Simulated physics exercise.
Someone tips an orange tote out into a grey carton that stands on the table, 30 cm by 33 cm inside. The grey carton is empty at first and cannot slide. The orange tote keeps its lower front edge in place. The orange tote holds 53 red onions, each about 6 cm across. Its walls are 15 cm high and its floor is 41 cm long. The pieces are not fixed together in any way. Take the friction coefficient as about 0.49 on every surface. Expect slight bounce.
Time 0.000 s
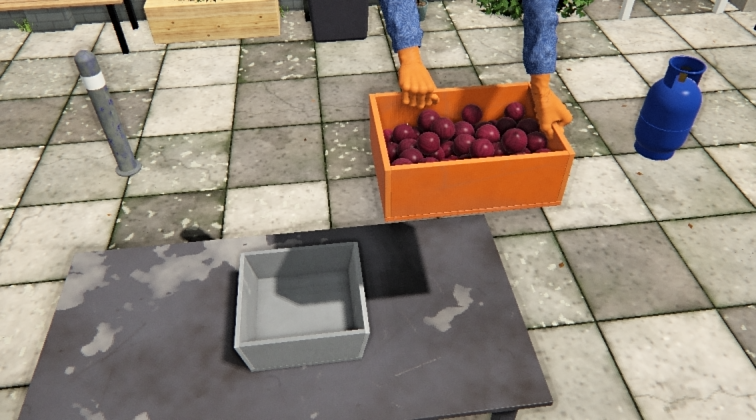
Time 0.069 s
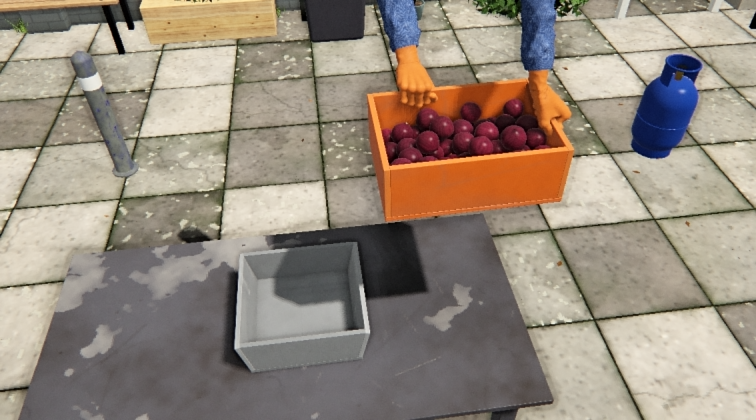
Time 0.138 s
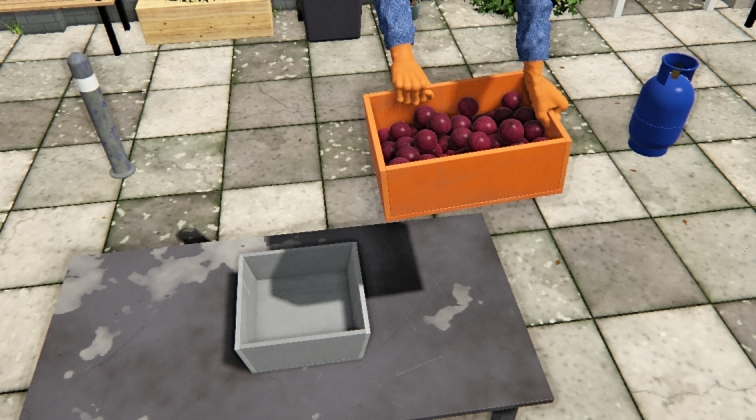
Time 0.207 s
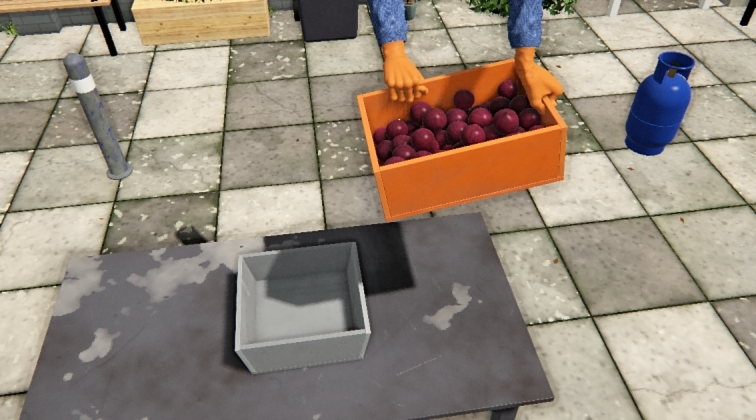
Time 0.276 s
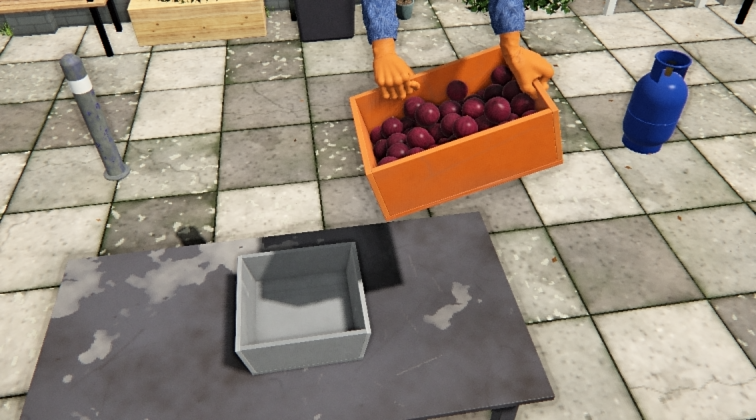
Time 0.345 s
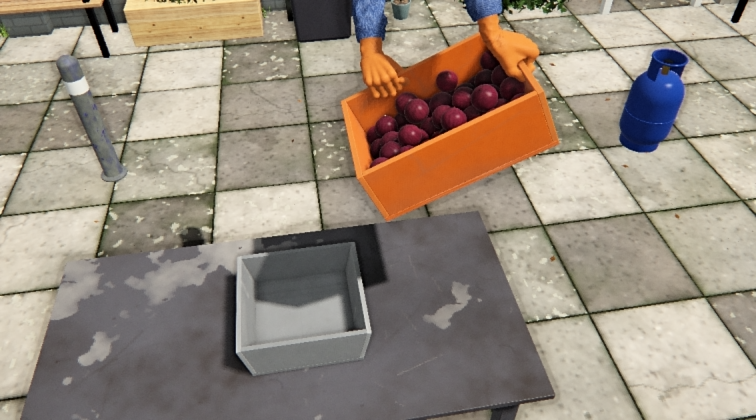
Orange tote of dark red onions shifting slightly left and tilting steadily in gloved hands above a table holding an empty grey carton.
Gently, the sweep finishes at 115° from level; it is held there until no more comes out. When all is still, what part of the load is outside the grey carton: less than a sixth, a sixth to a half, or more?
It ends with one-sixth to one-half of the load outside the container.
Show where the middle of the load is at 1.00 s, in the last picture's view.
The centre sits near (301, 185).
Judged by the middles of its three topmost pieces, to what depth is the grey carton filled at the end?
Roughly 8 cm.
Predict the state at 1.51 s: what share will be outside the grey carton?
Share at that moment: About 35 %.
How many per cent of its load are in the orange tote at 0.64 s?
Roughly 100 per cent of the load.
After 0.64 s, tilt 66°; 53 still in the orange tote.
After 1.00 s, tilt 109°; 31 still in the orange tote and 22 in the air.
After 1.51 s, tilt 115°; 29 in the grey carton, 18 outside the grey carton and 6 in the air.
When it is over (at 2.16 s), 33 in the grey carton and 20 outside the grey carton. Asked share, 20 of 53, 38 per cent.
